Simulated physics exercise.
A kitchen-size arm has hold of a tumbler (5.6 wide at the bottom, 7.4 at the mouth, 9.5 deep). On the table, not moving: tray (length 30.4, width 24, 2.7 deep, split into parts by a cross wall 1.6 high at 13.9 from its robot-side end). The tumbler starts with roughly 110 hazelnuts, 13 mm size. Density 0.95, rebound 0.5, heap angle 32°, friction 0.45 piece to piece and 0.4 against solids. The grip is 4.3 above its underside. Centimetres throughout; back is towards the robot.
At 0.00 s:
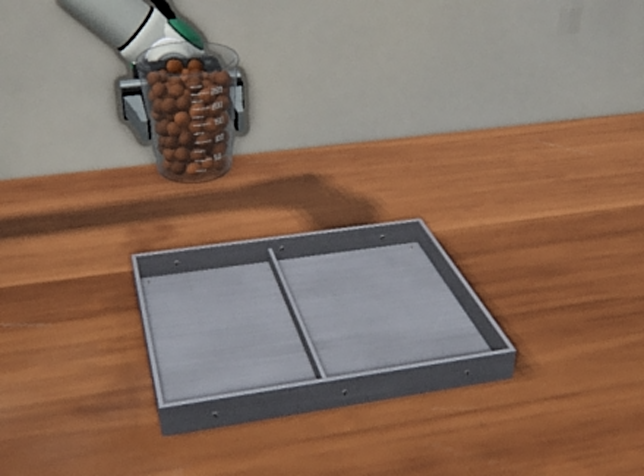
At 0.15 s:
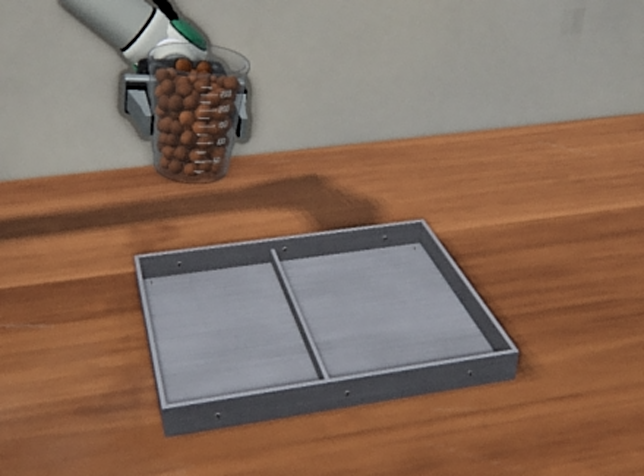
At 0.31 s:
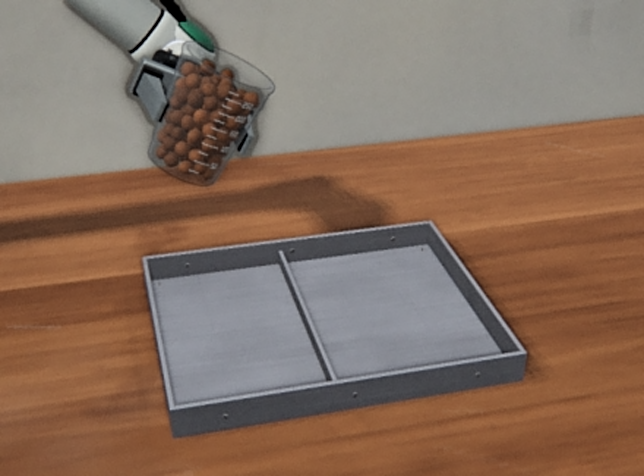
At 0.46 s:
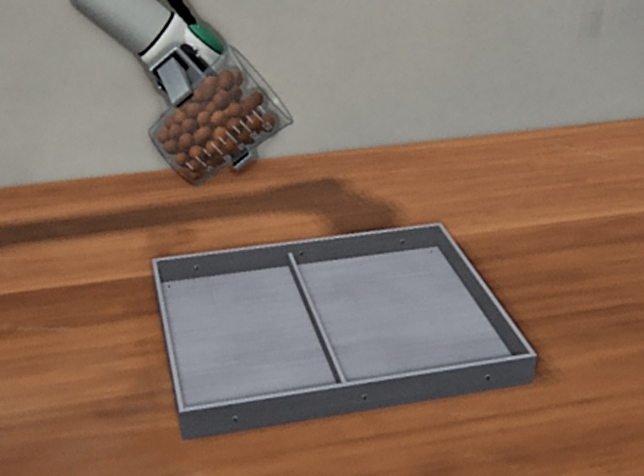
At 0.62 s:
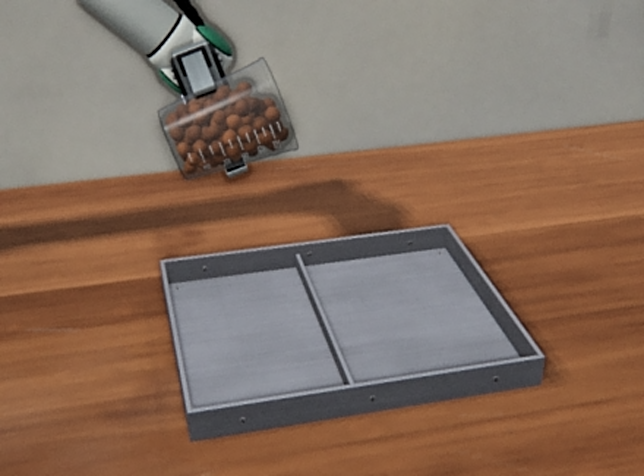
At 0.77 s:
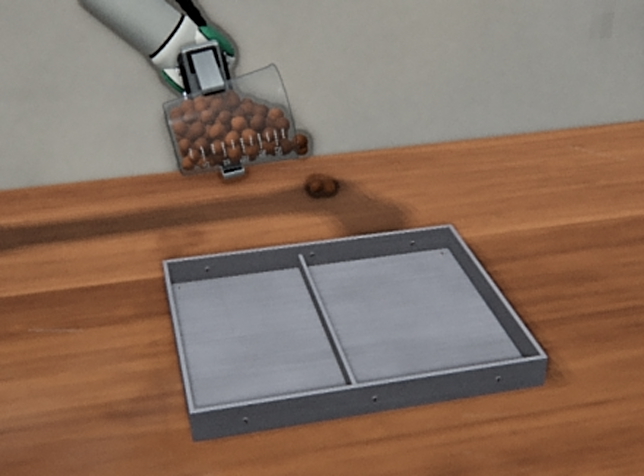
To begin with, a robot arm holds an upright clear tumbler full of brown hazelnuts above a wooden table, behind a gray divided tray. The arm steadily tilts the tumbler over to the right until it lies nearly on its side, and a few nuts slip out past its rim.
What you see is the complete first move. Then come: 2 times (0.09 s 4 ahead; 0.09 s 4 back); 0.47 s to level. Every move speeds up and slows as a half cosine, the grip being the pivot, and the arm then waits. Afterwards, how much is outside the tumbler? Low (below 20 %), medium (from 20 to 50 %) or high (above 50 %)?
Outside the tumbler the share is high, above 50 %.
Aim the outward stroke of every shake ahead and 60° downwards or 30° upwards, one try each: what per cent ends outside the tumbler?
About 35 and 100 per cent.
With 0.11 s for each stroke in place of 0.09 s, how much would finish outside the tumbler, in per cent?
Then about 80 per cent.
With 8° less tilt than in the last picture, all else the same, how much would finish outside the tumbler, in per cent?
It would be near 70 per cent.
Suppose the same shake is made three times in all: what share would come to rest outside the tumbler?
Then about 90 per cent.
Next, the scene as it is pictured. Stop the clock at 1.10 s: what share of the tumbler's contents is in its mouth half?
About 95 per cent.
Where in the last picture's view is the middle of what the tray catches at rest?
At about (438, 307).
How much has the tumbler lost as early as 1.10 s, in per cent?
About 75 per cent by then.
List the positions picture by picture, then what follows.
The tumbler middle at (191, 116), level; upper third of the load around (188, 91), from x 155 to 225, top at y 65; 111 in the tumbler, in the first picture.
The tumbler middle at (195, 117), tilted 8° forward; upper third of the load around (192, 92), from x 160 to 230, top at y 65, in the second picture.
The tumbler middle at (205, 119), tilted 28° forward; upper third of the load around (208, 96), from x 160 to 250, top at y 70, in the third picture.
The tumbler middle at (216, 122), tilted 53° forward; upper third of the load around (221, 101), from x 165 to 265, top at y 75, in the fourth picture.
The tumbler middle at (225, 125), tilted 73° forward; upper third of the load around (230, 108), from x 170 to 280, top at y 90, in the fifth picture.
The tumbler middle at (227, 126), tilted 81° forward; upper third of the load around (218, 116), from x 175 to 330, top at y 95; 109 in the tumbler, 2 in flight or on a rim, in the sixth picture.
After 1.10 s, tilted 81° forward, highest piece 22 above the table; 70 in the far-side part, 30 in the tumbler, 1 in the robot-side part, 10 in flight or on a rim.
After 1.43 s, tilted 22° forward, highest piece 24 above the table; 86 in the far-side part, 15 in the tumbler, 4 in the robot-side part, 4 on the table or floor, 2 in flight or on a rim.
After 1.80 s, level, highest piece 21 above the table; 87 in the far-side part, 15 in the tumbler, 5 on the table or floor, 4 in the robot-side part.
After 2.85 s, level, highest piece 21 above the table; 87 in the far-side part, 15 in the tumbler, 5 on the table or floor, 4 in the robot-side part.
In the end, 87 in the far-side part, 15 in the tumbler, 5 on the table or floor, 4 in the robot-side part. That is 86 % outside the tumbler.
